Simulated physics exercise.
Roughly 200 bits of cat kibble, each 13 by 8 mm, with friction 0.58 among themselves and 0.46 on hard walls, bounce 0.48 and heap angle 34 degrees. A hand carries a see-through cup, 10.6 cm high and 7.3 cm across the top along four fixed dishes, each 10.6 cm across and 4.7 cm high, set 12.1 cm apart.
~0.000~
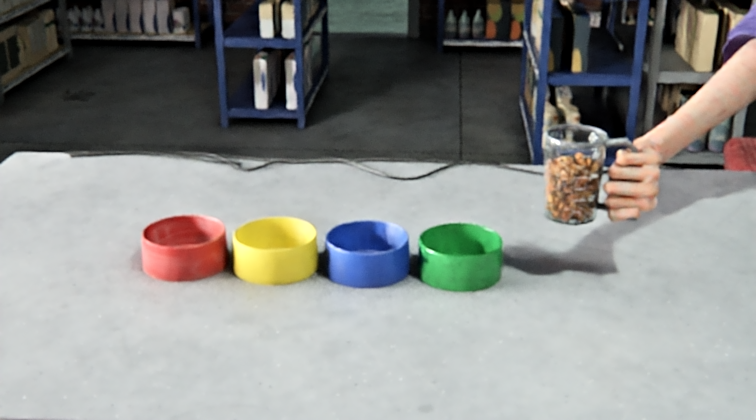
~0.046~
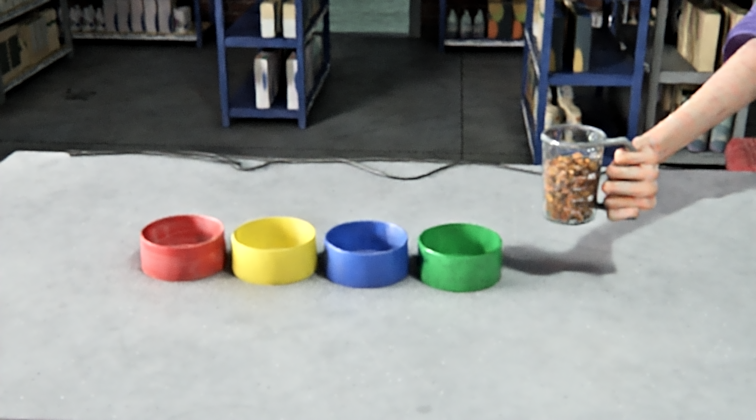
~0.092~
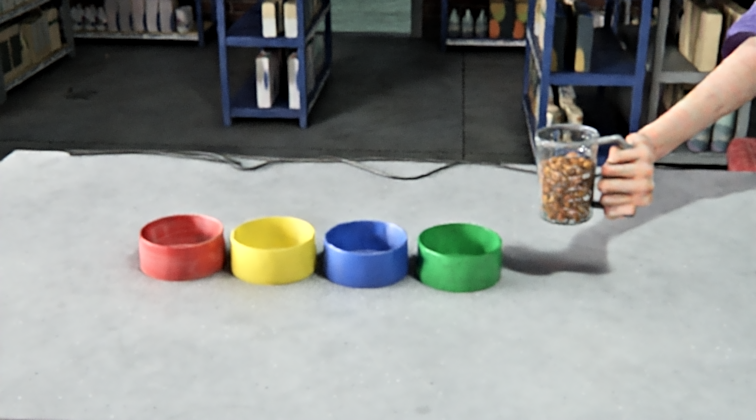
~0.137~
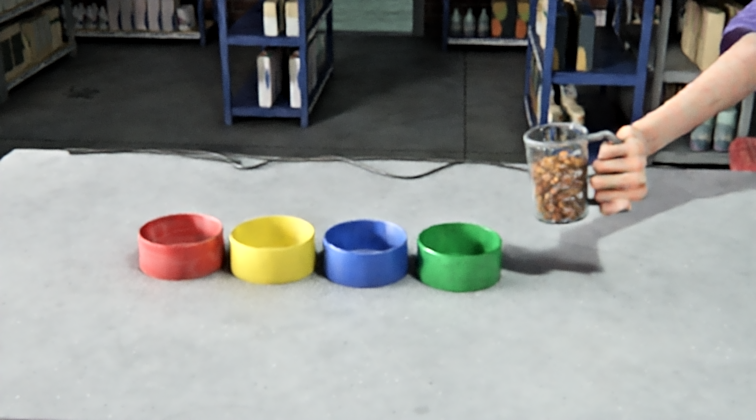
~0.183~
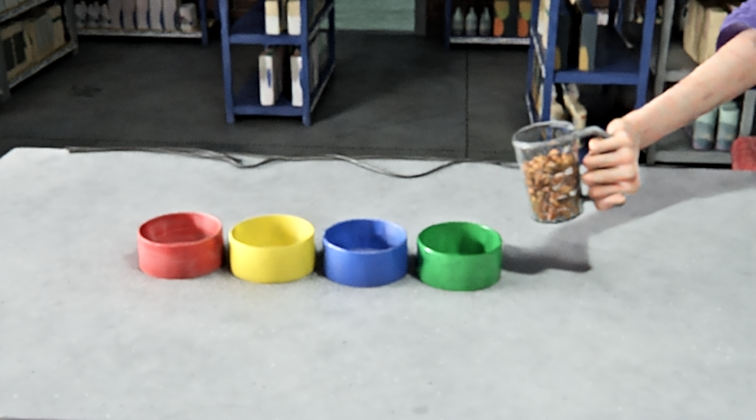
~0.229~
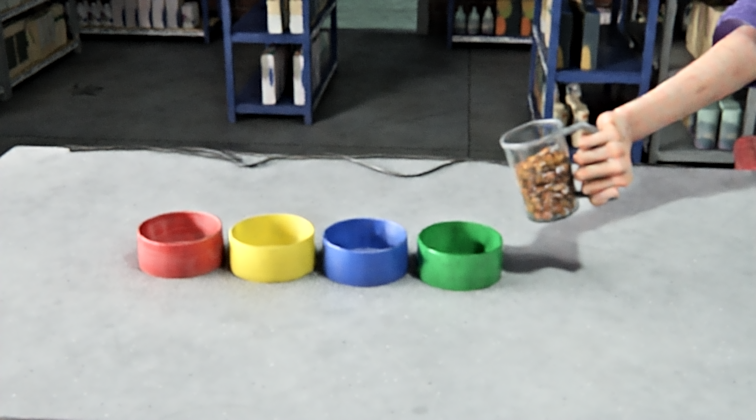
A hand held a clear cup of brown kibble above a gray table, right of red, yellow, blue and green dishes, then moved it slightly left while gradually tilting it toward them.
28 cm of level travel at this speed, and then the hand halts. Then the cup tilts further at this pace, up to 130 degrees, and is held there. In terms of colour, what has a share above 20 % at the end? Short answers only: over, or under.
In order: Red dish: One in five or fewer. Blue dish: One in five or fewer. Green dish: One in five or fewer. Yellow dish: More than one in five. Counter: More than one in five.
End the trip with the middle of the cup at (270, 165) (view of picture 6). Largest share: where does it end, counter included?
That'd be yellow, it takes the most.
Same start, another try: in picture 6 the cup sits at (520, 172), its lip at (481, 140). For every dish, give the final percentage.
It'd finish with red at 0, blue at 0, green at 0 and yellow at 60.
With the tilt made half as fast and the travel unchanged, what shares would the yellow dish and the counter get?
Yellow 70; counter 30.
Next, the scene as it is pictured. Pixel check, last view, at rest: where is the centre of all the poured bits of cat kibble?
Resting centre estimate: Around (286, 257).
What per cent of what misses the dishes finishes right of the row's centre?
50 percent.
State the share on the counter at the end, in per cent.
Near 35 percent, roughly speaking.
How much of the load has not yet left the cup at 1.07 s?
Some 95 per cent.
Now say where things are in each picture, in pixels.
In the first frame, cup at (573, 175), tilt 0 degrees, lip at (546, 134), moved 0.0 cm; middle of the pieces at (571, 184); green dish at (461, 240); blue dish at (367, 237); yellow dish at (275, 234); red dish at (184, 231).
In the second frame, cup at (571, 175), tilt 1 degrees, lip at (544, 134), moved 0.2 cm; middle of the pieces at (569, 185).
In the third frame, cup at (566, 175), tilt 4 degrees, lip at (537, 136), moved 0.8 cm; middle of the pieces at (565, 185).
In the fourth frame, cup at (559, 174), tilt 8 degrees, lip at (526, 137), moved 1.7 cm; middle of the pieces at (558, 184).
In the fifth frame, cup at (551, 173), tilt 13 degrees, lip at (514, 139), moved 2.8 cm; middle of the pieces at (551, 183).
In the sixth frame, cup at (543, 172), tilt 18 degrees, lip at (503, 141), moved 3.8 cm; middle of the pieces at (545, 182); green dish at (460, 238); blue dish at (365, 234); yellow dish at (272, 231); red dish at (180, 227). The cup turns about 105 degrees a second and travels 23 cm a second.
After 0.73 s, tilt 71 degrees; cup holds 100 %.
Then, at 1.07 s, tilt 107 degrees; cup holds 95 %.
After 1.50 s, tilt 130 degrees; cup holds 0 %, blue 5 %, yellow 60 %.
By 2.3 s all is still; red 0 %, blue 5 %, green 0 %, yellow 60 %, counter 35 %.
